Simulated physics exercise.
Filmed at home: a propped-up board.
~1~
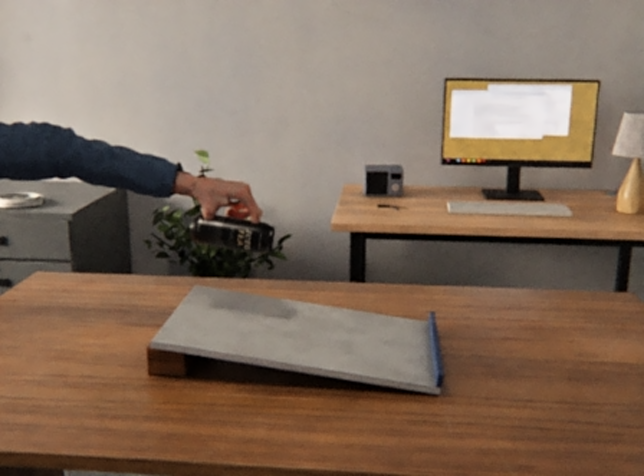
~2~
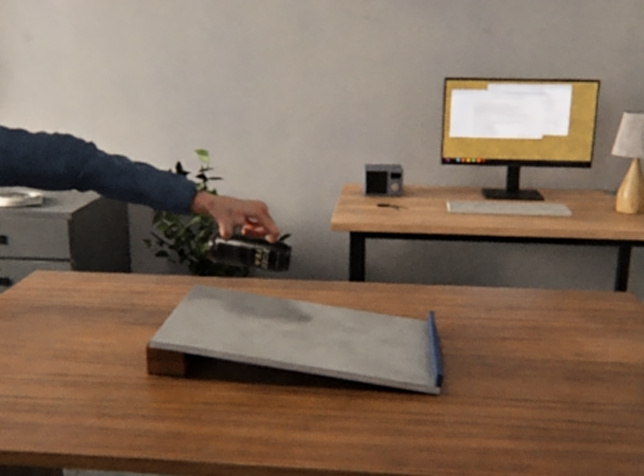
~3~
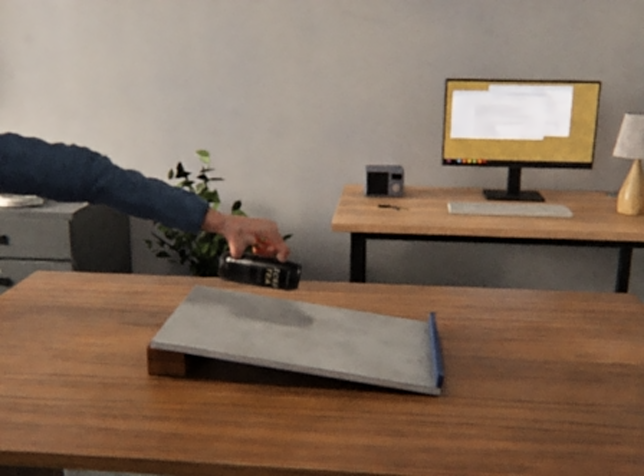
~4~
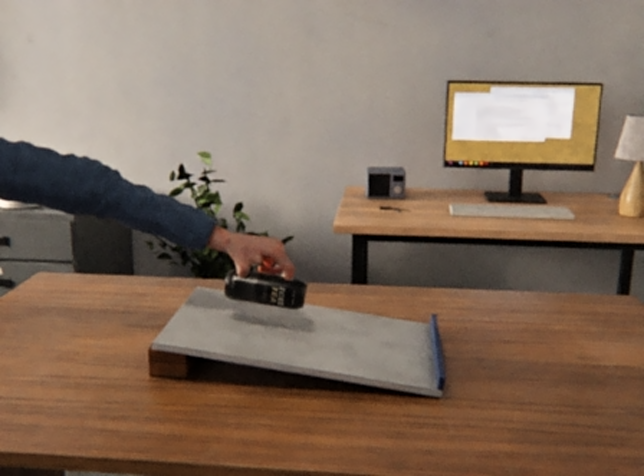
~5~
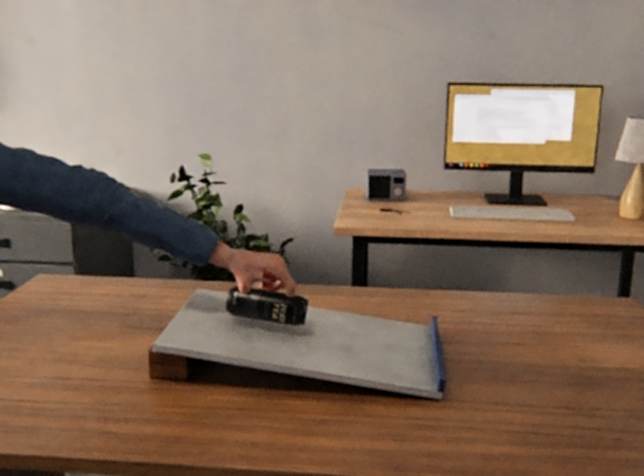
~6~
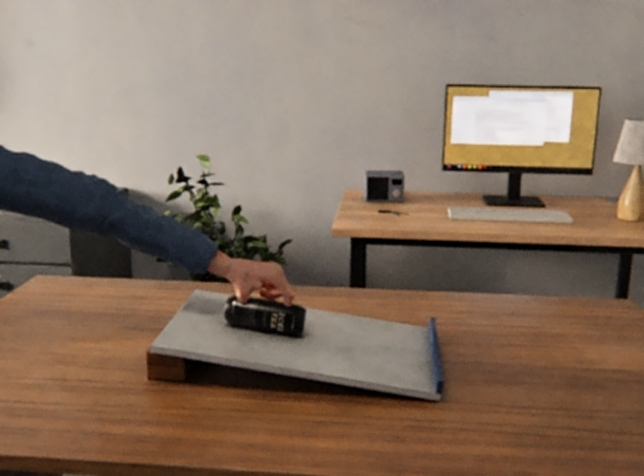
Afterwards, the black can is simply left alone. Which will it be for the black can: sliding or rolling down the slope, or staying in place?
The black can stays in place.
Then, 0.20 s on from there, no change.
Then, 0.50 s on from there, black can resting near (266, 315).
In the end, it is unmoved. At the end, from the last picture's camera, black can near (266, 315). The black can keeps its place.
